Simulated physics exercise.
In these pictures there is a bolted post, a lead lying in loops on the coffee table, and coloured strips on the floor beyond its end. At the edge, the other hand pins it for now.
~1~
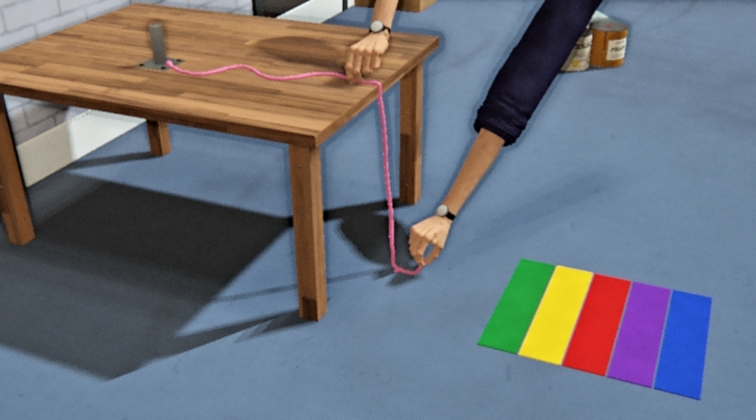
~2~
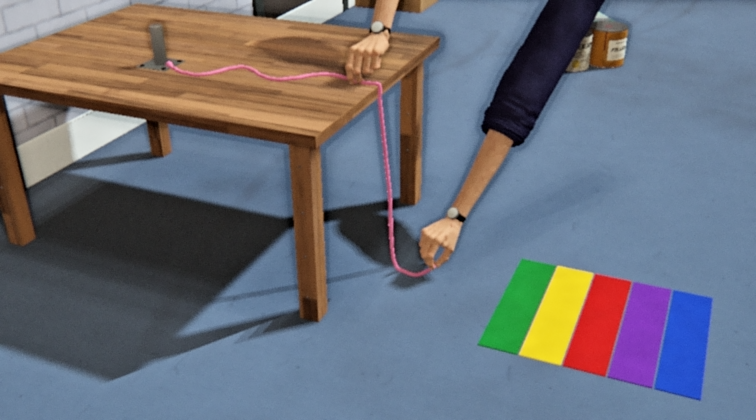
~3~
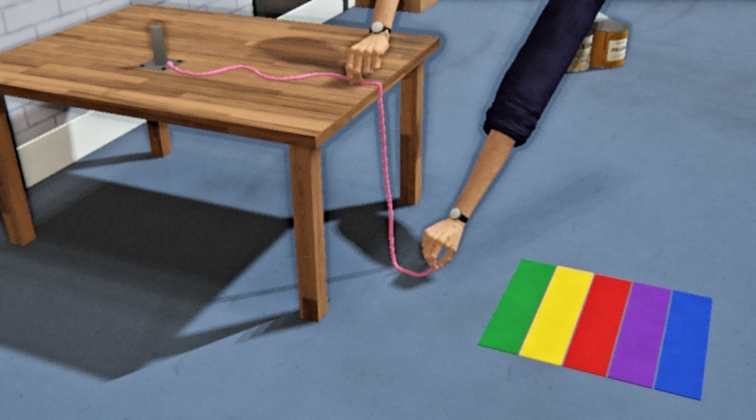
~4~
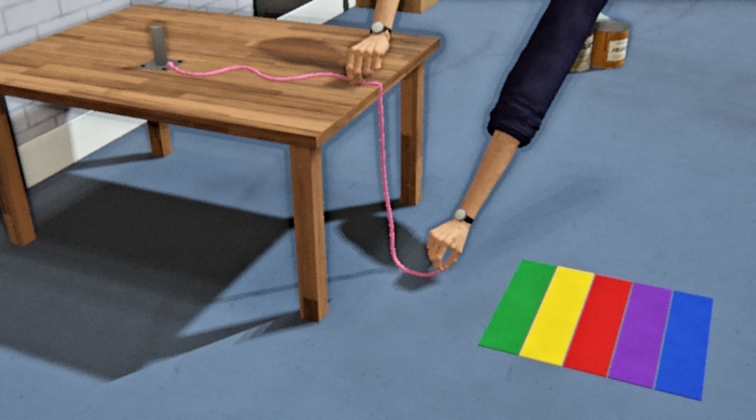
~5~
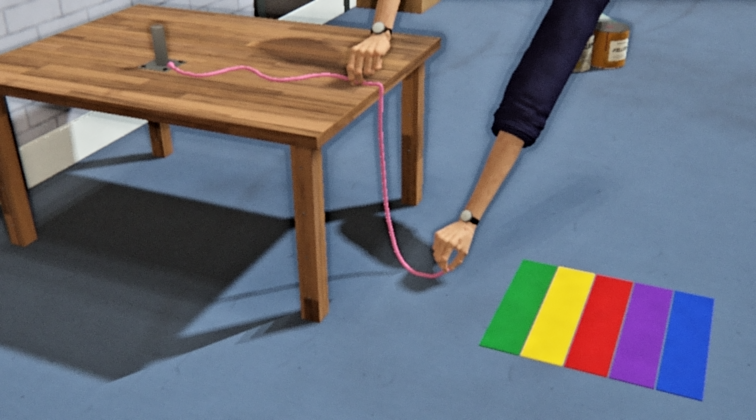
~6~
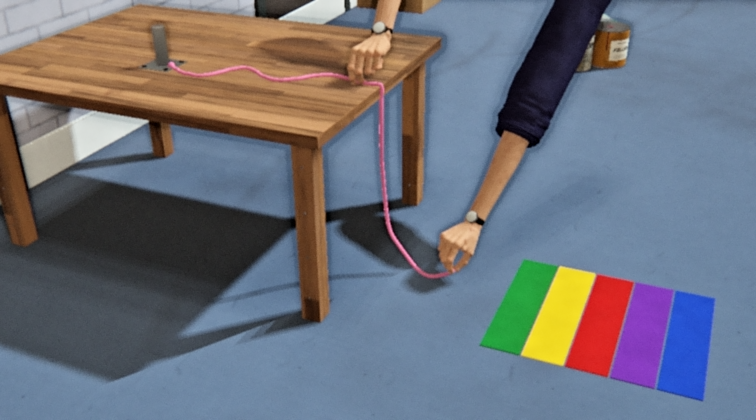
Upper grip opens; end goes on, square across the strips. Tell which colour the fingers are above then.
They are above red.
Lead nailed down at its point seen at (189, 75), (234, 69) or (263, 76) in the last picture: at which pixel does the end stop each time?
Per try (px, approx.): (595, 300); (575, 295); (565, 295).
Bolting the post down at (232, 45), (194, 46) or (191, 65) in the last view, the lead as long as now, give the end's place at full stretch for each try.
It works out at around (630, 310), (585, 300) and (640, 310) for the three tries.
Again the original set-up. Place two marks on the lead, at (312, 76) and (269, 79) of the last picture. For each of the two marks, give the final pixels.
In that view they reach (345, 84) and (301, 79).
Soon after, end near (525, 286); over green.
Then, end near (574, 296); over yellow.
At full stretch, end near (604, 303); over red. The red one.
